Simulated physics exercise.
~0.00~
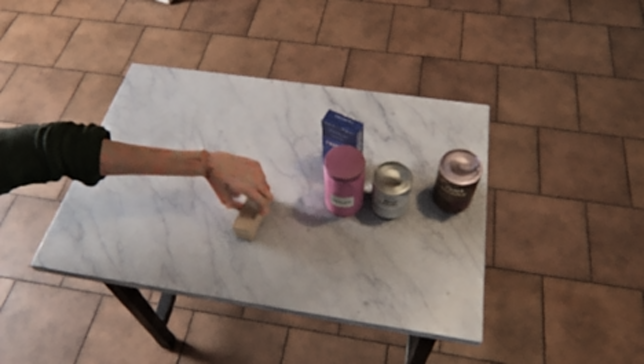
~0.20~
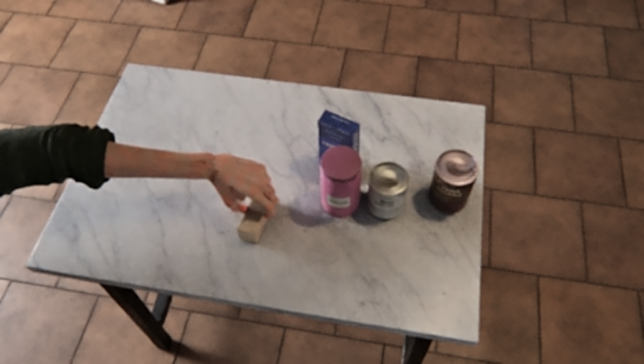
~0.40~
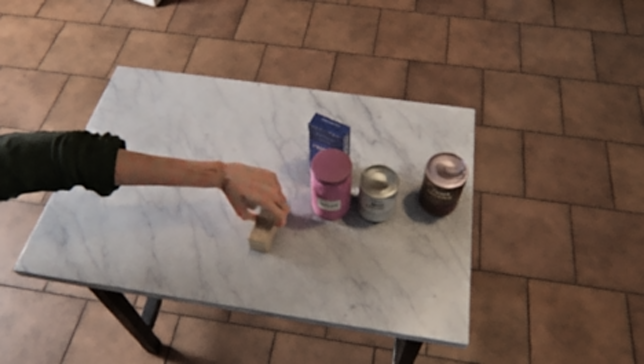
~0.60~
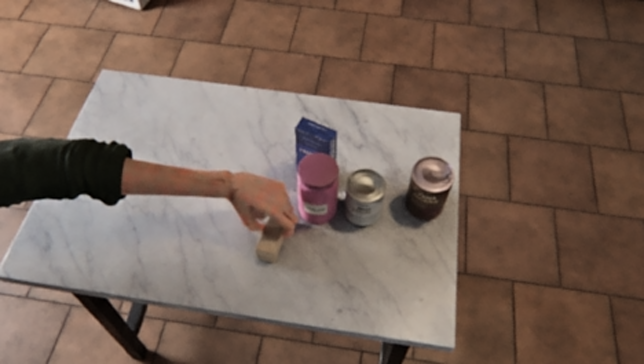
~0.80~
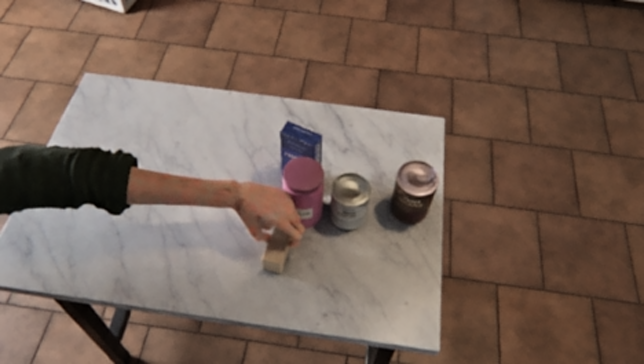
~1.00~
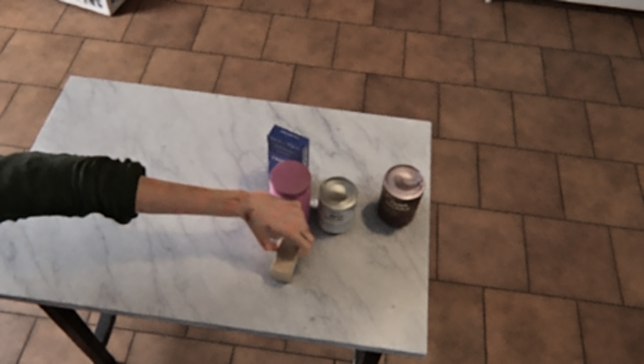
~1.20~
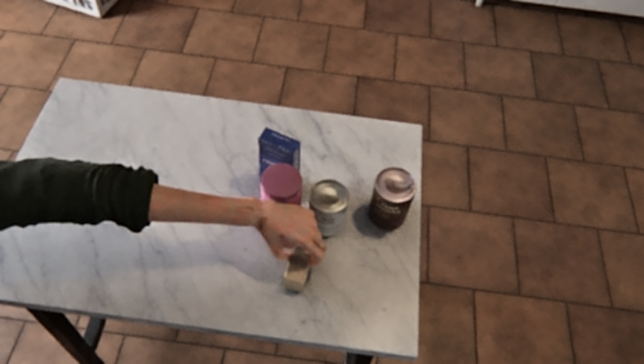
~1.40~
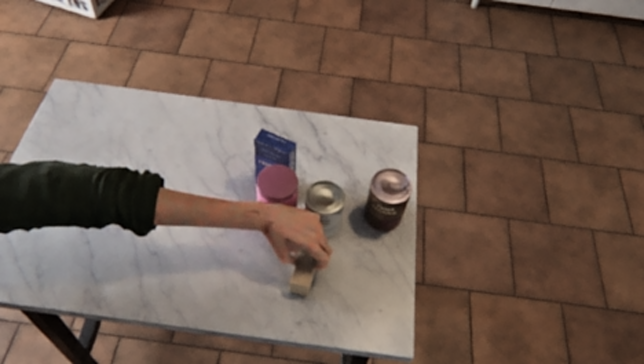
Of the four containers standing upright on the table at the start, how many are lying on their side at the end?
None of them are. The white tin, blue packet, brown tin and pink jar are all still standing upright at the end.
